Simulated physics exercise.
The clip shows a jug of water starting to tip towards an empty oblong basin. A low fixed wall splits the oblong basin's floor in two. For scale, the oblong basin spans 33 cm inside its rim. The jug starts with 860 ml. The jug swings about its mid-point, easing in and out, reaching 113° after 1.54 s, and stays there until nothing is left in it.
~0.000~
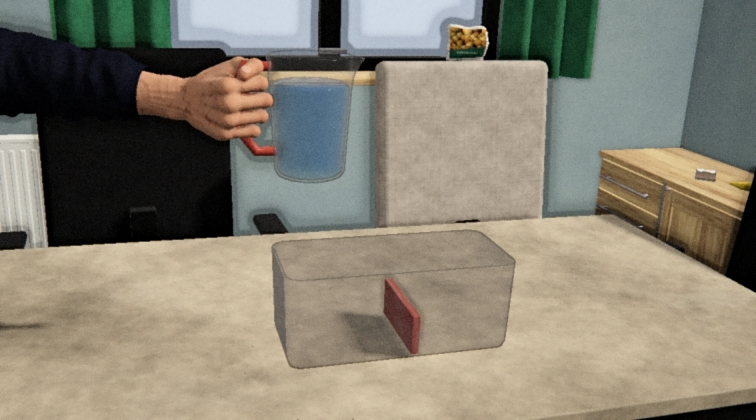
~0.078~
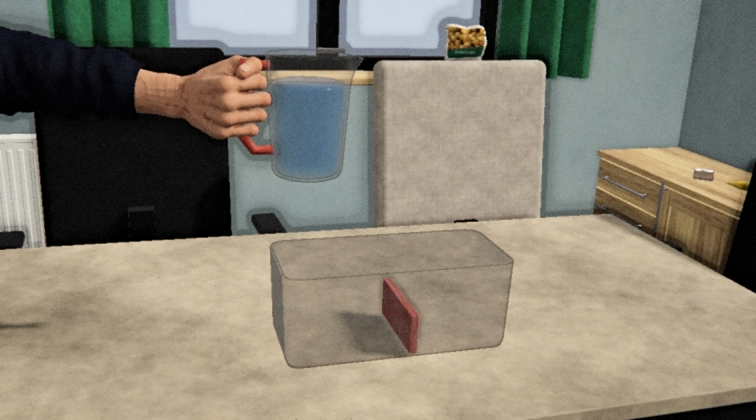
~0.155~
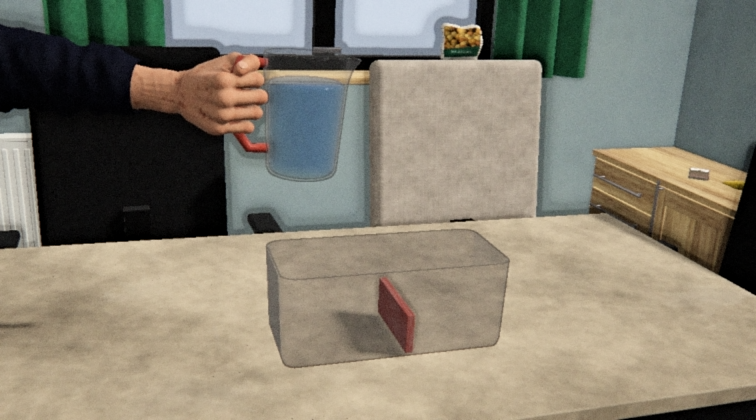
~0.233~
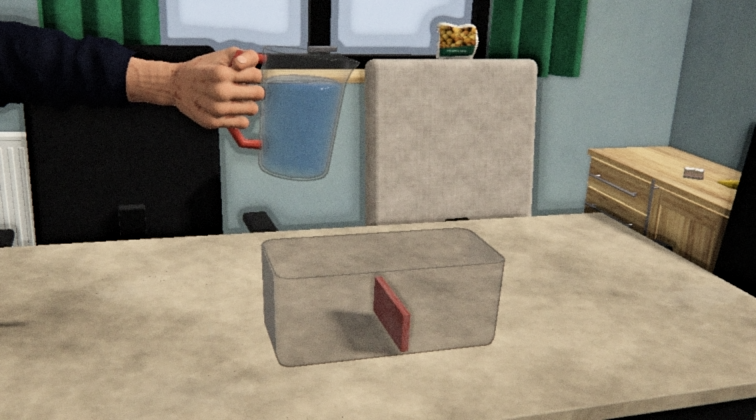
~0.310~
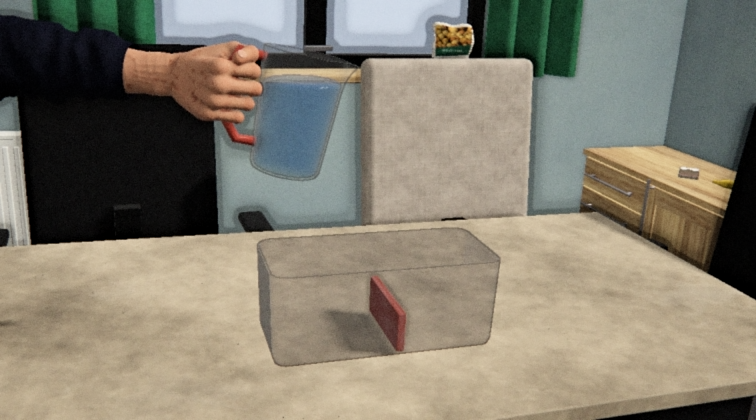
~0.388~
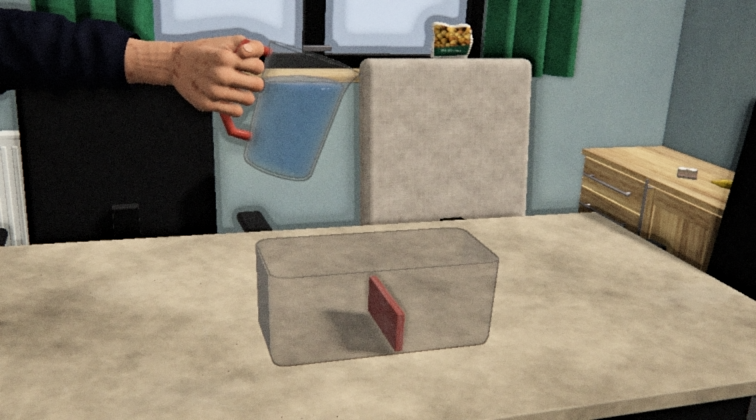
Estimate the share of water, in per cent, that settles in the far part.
The far part has some 88 per cent.
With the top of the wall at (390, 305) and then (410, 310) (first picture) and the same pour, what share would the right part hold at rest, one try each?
First 95, then 70 per cent.
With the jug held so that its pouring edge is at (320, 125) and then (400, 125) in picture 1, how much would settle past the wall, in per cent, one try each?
In turn about 0 and 100 per cent.
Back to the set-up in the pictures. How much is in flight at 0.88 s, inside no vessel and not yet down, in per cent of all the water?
About 12 per cent.
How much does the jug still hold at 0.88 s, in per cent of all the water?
Near 86 in a hundred.
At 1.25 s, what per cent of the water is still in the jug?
Near 28 in a hundred.
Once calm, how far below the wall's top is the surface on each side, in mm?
Left about 54 mm, right about 18 mm.
Then, 0.88 s in, the tilt is 70° and 86 per cent is still to pour, 0 is left of the wall and 2 right of it.
Then, 1.25 s in, the tilt is 103° and 28 per cent is still to pour, 1 is left of the wall and 46 right of it.
Then, 1.63 s in, the tilt is 113° and 0 per cent is still to pour, 10 is left of the wall and 87 right of it.
Then, 2.04 s in, the tilt is 113° and 0 per cent is still to pour, 11 is left of the wall and 88 right of it.
Finally, 11 per cent lies left of the wall, 88 right of it and 1 outside.
